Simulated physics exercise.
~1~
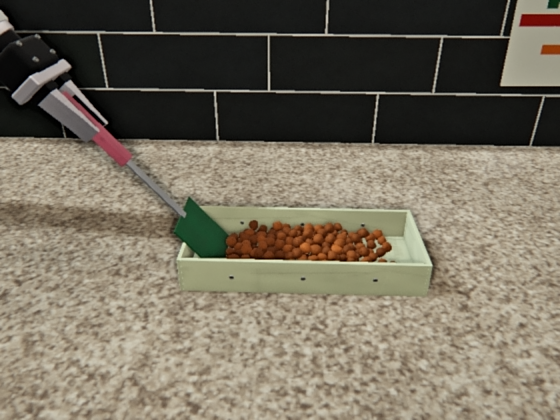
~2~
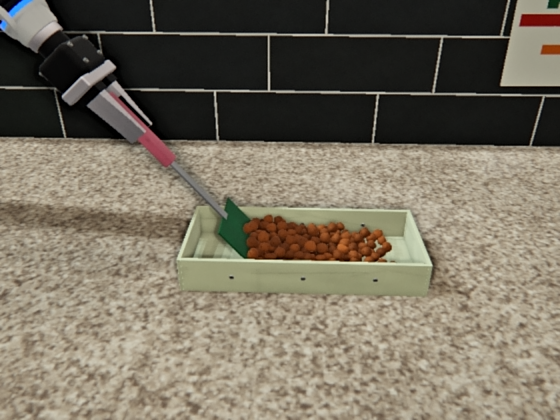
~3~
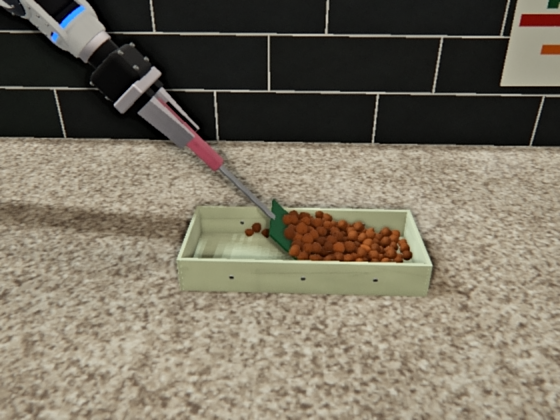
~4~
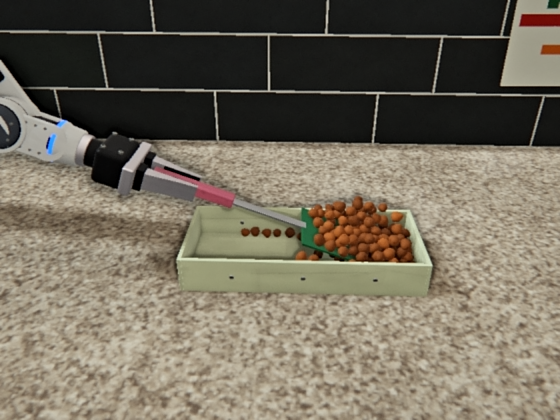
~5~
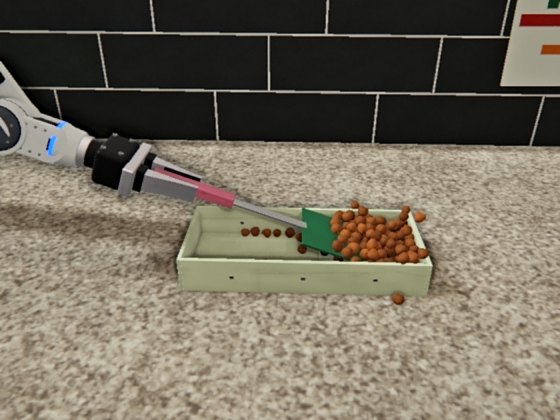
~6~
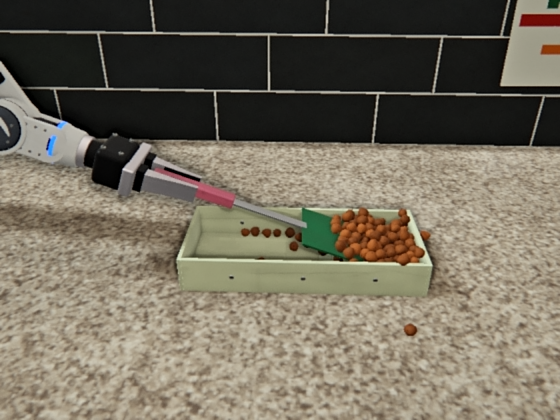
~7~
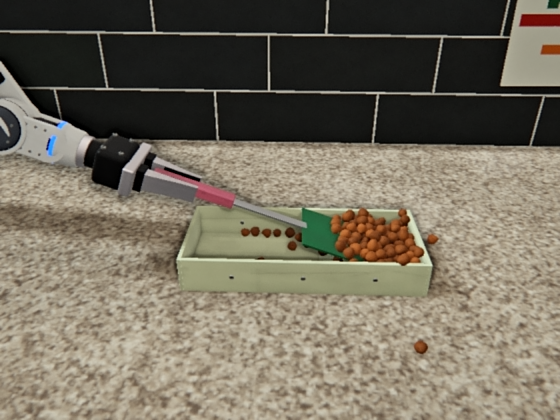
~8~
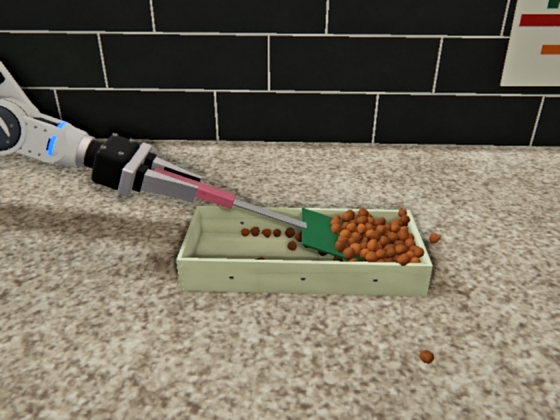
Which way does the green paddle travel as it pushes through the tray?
The green paddle moves to the right, pushing the hazelnuts ahead of it.
